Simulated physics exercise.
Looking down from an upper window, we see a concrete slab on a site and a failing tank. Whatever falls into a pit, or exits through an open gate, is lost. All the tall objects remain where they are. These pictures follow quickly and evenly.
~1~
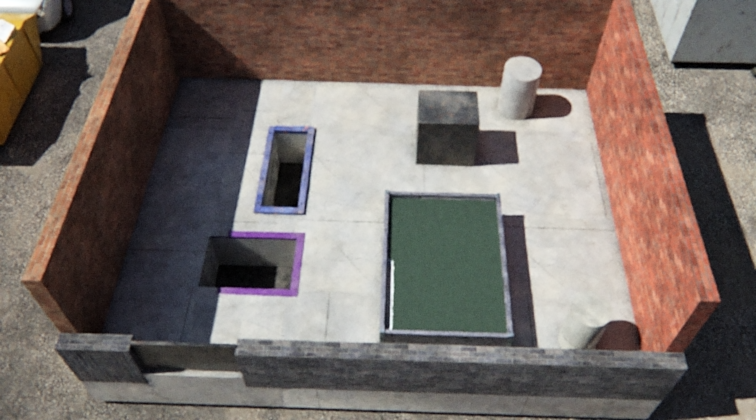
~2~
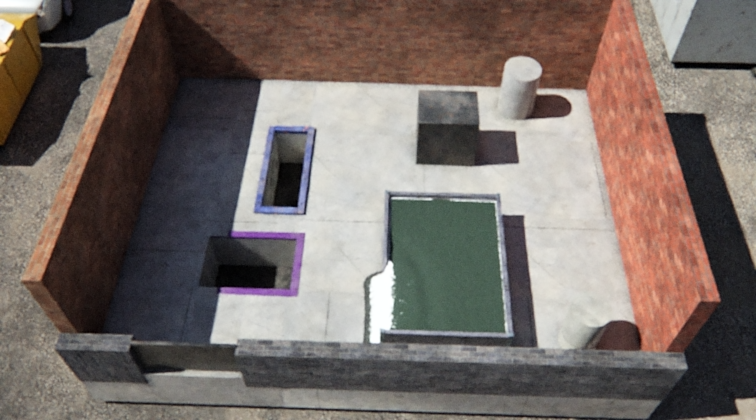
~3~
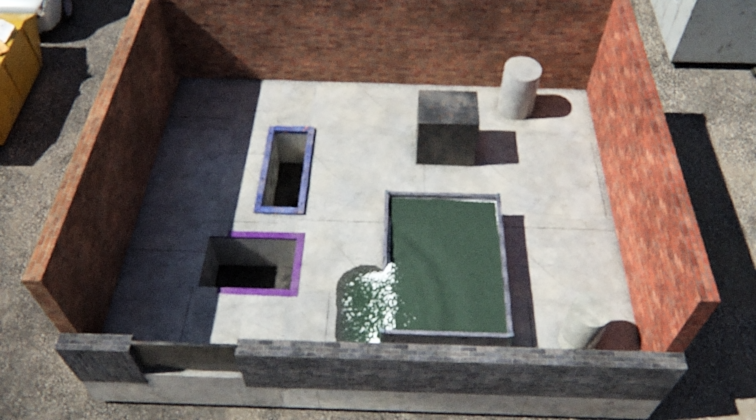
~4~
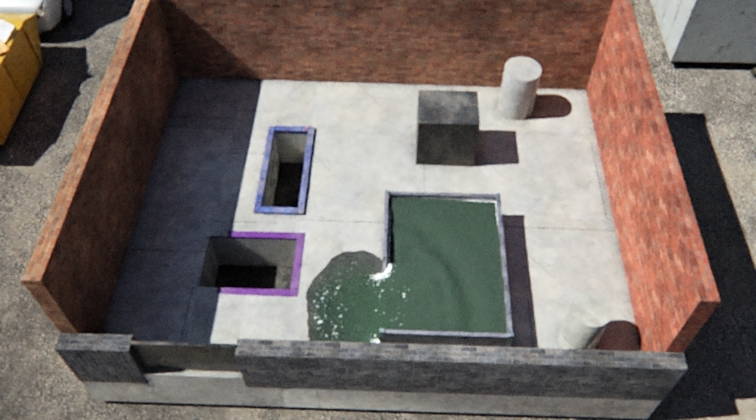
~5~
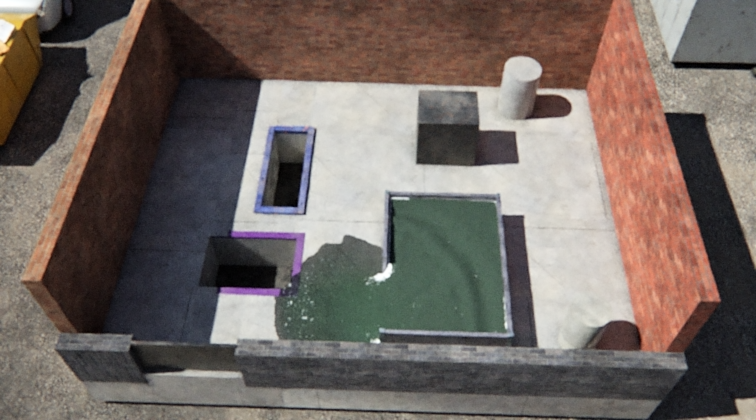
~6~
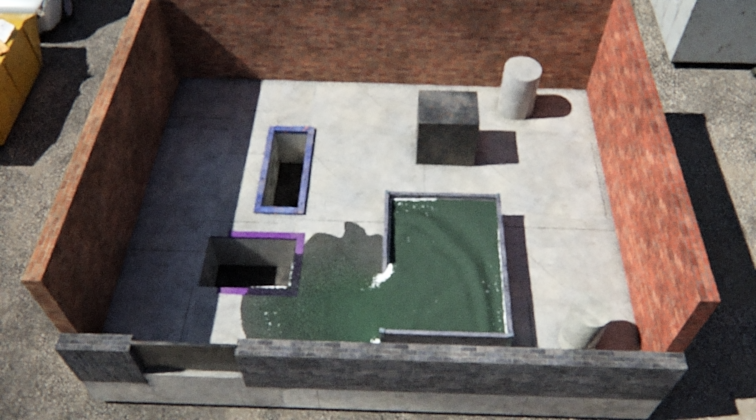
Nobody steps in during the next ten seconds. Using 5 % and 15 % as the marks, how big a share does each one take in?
At the end, the gate lands in the bottom band - below five per cent; the blue pit lands in the bottom band - below five per cent; the purple pit lands in the top band - past fifteen per cent.
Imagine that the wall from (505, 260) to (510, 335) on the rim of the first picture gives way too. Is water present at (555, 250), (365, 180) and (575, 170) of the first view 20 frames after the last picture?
Listed in order, they come out sitting in a pool, without a puddle and sitting in a pool.
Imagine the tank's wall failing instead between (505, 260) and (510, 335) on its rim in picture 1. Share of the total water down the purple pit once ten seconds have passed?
Roughly 2 per cent goes to the purple pit.
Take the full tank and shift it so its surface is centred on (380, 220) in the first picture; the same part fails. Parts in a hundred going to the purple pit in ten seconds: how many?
Purple: 65 %.
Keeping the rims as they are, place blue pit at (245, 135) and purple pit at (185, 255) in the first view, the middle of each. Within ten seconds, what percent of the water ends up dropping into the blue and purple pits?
My answer: Blue gets 0 percent, purple gets 55 percent.
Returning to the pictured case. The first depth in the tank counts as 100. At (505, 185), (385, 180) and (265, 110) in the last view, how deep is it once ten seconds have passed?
The three come to some 0, 4 and 12 per cent respectively.
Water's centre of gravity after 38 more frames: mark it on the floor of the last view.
It's close to (311, 255).
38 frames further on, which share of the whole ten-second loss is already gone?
Approximately 65 %.
A moment on, water covers 15 % of the floor; the gate 0 %, the blue pit 0 %, the purple pit 3 %.
Next, water covers 20 % of the floor; the gate 0 %, the blue pit 0 %, the purple pit 7 %.
Then, water covers 30 % of the floor; the gate 0 %, the blue pit 0 %, the purple pit 14 %.
Later, water covers 45 % of the floor; the gate 0 %, the blue pit 1 %, the purple pit 24 %.
In the end, water covers 60 % of the floor; the gate 0 %, the blue pit 1 %, the purple pit 37 %.
